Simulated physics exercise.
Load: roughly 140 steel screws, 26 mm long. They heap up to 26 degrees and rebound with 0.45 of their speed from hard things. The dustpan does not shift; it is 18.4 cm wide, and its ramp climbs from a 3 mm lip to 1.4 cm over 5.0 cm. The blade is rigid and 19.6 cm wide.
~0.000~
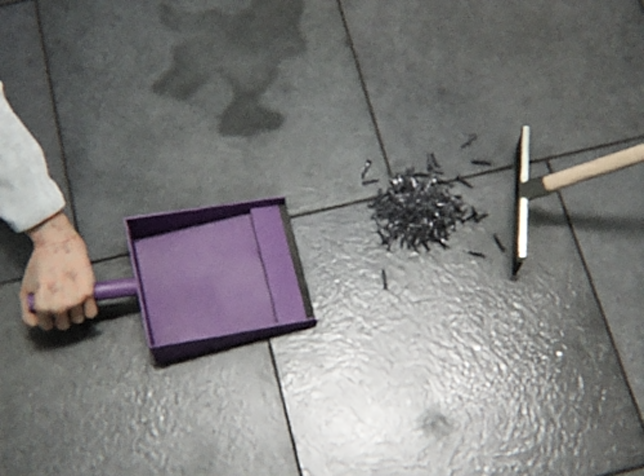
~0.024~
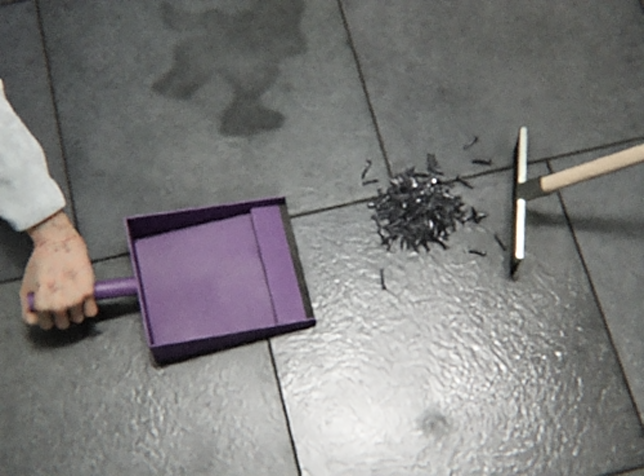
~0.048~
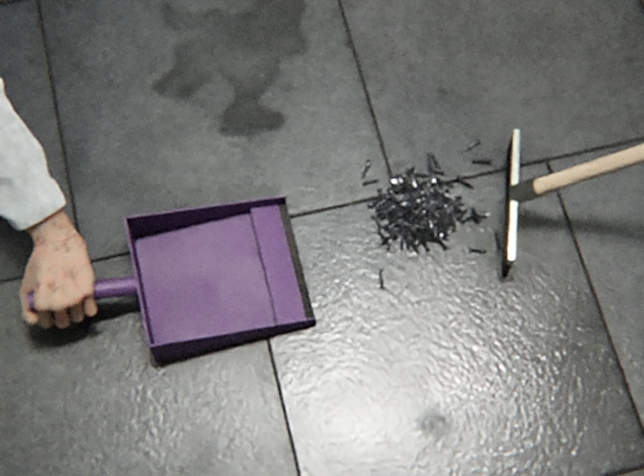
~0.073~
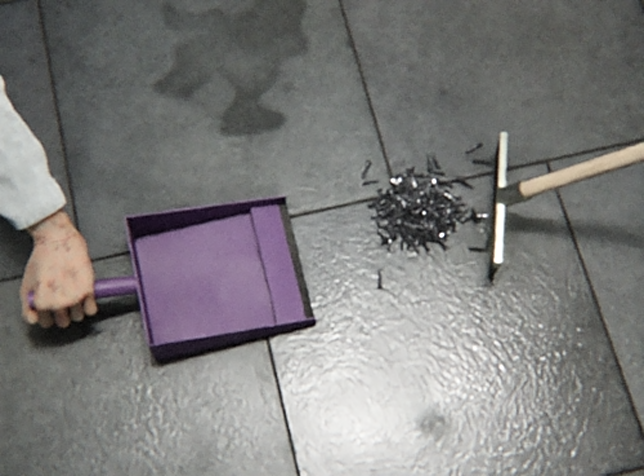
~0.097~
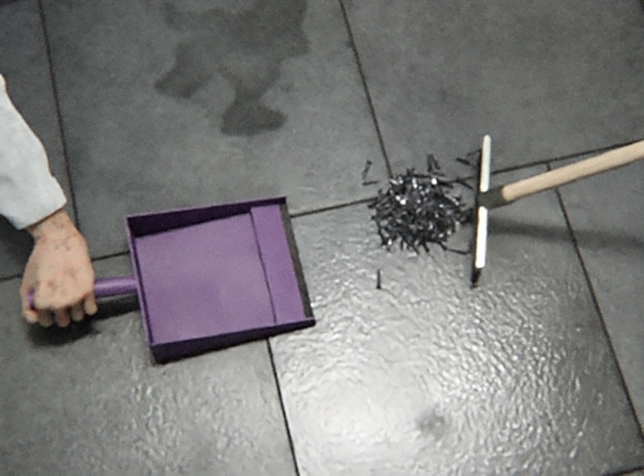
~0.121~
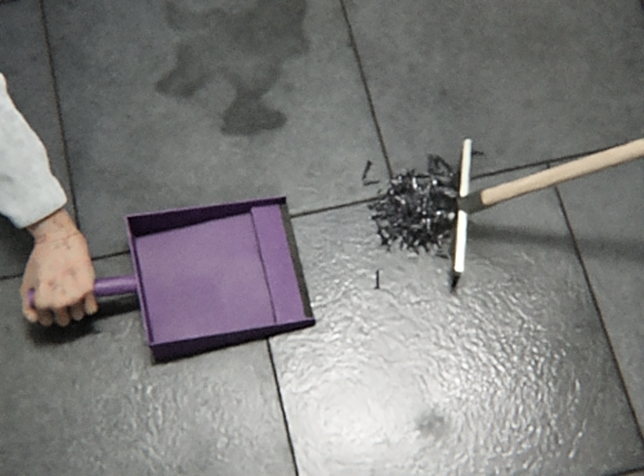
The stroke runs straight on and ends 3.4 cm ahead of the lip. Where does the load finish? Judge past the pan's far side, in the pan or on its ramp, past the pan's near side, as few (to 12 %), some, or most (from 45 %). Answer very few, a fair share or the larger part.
Far side a fair share, pan a fair share, near side very few.
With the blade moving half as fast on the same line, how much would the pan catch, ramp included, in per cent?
It would be near 5 per cent.
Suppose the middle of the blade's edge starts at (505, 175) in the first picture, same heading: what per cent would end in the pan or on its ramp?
Some 35 per cent.
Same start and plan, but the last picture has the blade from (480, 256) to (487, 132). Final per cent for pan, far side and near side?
Pan 5, far 55, near 0.
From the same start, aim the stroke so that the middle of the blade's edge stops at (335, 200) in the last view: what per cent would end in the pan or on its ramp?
About 20 per cent.
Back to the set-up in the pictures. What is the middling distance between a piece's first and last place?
Roughly 20 cm.
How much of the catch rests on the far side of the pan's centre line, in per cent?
About 80 per cent.
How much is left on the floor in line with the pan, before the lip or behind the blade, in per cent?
Roughly 35 per cent.
After 0.20 s, middle of the blade 14 cm from the lip; 0 % over the lip, far side 15 %, near side 0 %.
After 0.26 s, middle of the blade 8 cm from the lip; 0 % over the lip, far side 30 %, near side 0 %.
After 0.46 s, middle of the blade 7 cm from the lip; 30 % over the lip, far side 35 %, near side 0 %.
By 1.4 s all is still; far side 35 %, pan 30 %, near side 0 %, in front of the lip or behind the blade 35 %.
